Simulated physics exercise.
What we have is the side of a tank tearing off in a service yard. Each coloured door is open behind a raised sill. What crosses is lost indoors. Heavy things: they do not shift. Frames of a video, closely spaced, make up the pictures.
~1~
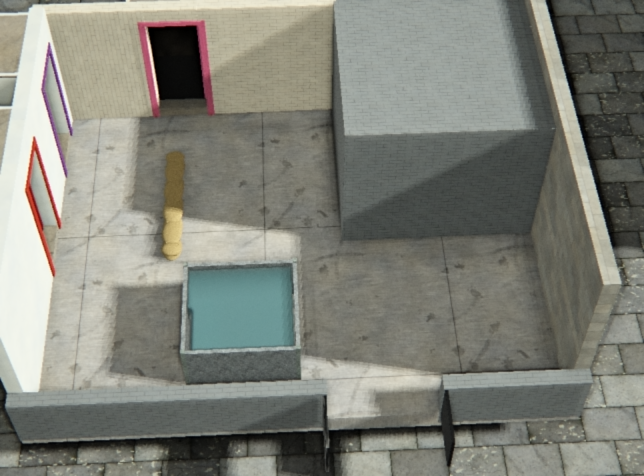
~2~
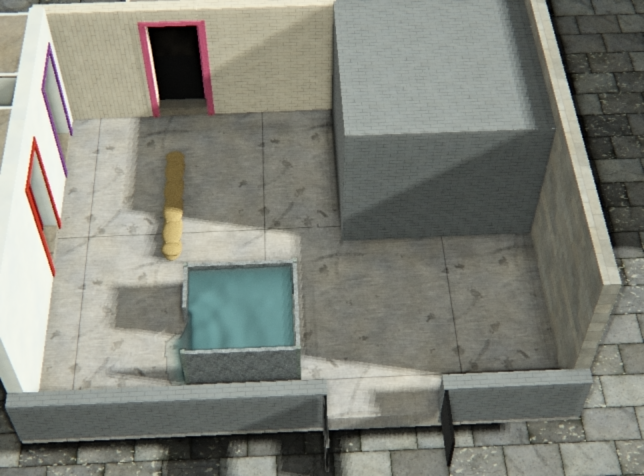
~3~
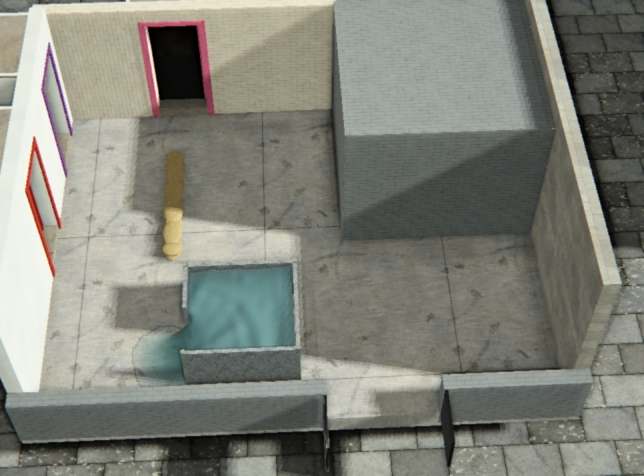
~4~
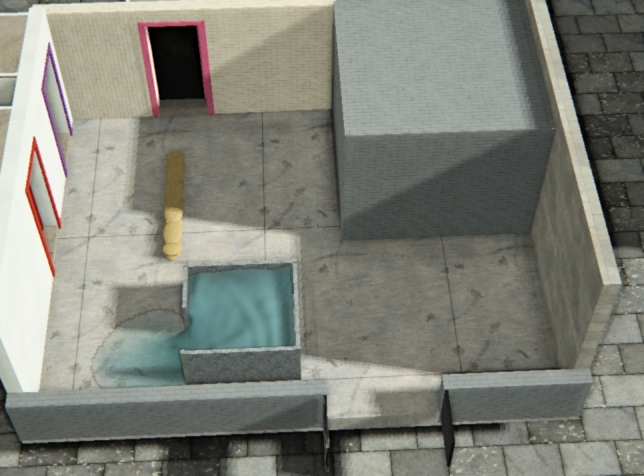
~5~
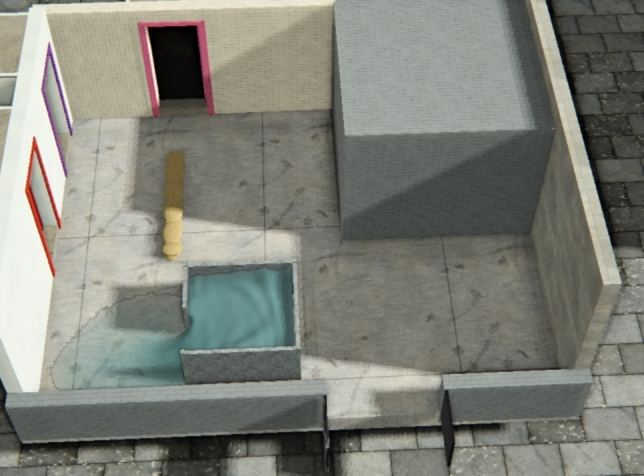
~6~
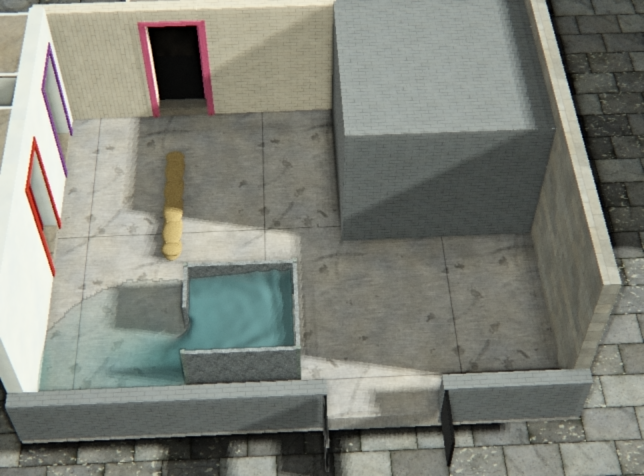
Teal water pouring from the torn left side of a square open tank and spreading leftward across a walled yard's stone floor.
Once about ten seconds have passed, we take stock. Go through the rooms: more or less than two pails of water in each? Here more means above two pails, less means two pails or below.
Red door: Less; purple door: More; pink door: Less.
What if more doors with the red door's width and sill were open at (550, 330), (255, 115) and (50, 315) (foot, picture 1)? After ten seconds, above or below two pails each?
Going door by door: The first remains below the limit, the second remains below the limit, the third runs past the limit.
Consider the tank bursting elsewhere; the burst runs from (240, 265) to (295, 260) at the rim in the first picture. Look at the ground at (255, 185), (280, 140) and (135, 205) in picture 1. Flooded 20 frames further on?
Point by point: Soaked; soaked; unwetted.
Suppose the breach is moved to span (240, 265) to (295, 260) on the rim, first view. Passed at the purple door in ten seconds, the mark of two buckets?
Purple door: Exceeds the limit.
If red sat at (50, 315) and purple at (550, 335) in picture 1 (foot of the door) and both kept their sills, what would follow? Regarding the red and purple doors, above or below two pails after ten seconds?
Result - red crosses the line, purple does not reach it.
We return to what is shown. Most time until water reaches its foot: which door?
Observed: The pink-painted one.
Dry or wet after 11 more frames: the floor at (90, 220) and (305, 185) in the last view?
Taking them as listed, I'd call them soaked and not wet.
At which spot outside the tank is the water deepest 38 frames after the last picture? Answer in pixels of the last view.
Roughly at (67, 175).
A moment on, water covers 15 % of the floor; the red door wet at the sill, nothing in, the purple door not reached, the pink door not reached.
Next, water covers 20 % of the floor; the red door wet at the sill, nothing in, the purple door not reached, the pink door not reached.
Then, water covers 35 % of the floor; the red door wet at the sill, nothing in, the purple door wet at the sill, nothing in, the pink door wet at the sill, nothing in.
Later, water covers 55 % of the floor; the red door under two buckets in, the purple door over two buckets in, the pink door under two buckets in.
In the end, water covers 75 % of the floor; the red door under two buckets in, the purple door far over two buckets in, the pink door under two buckets in.
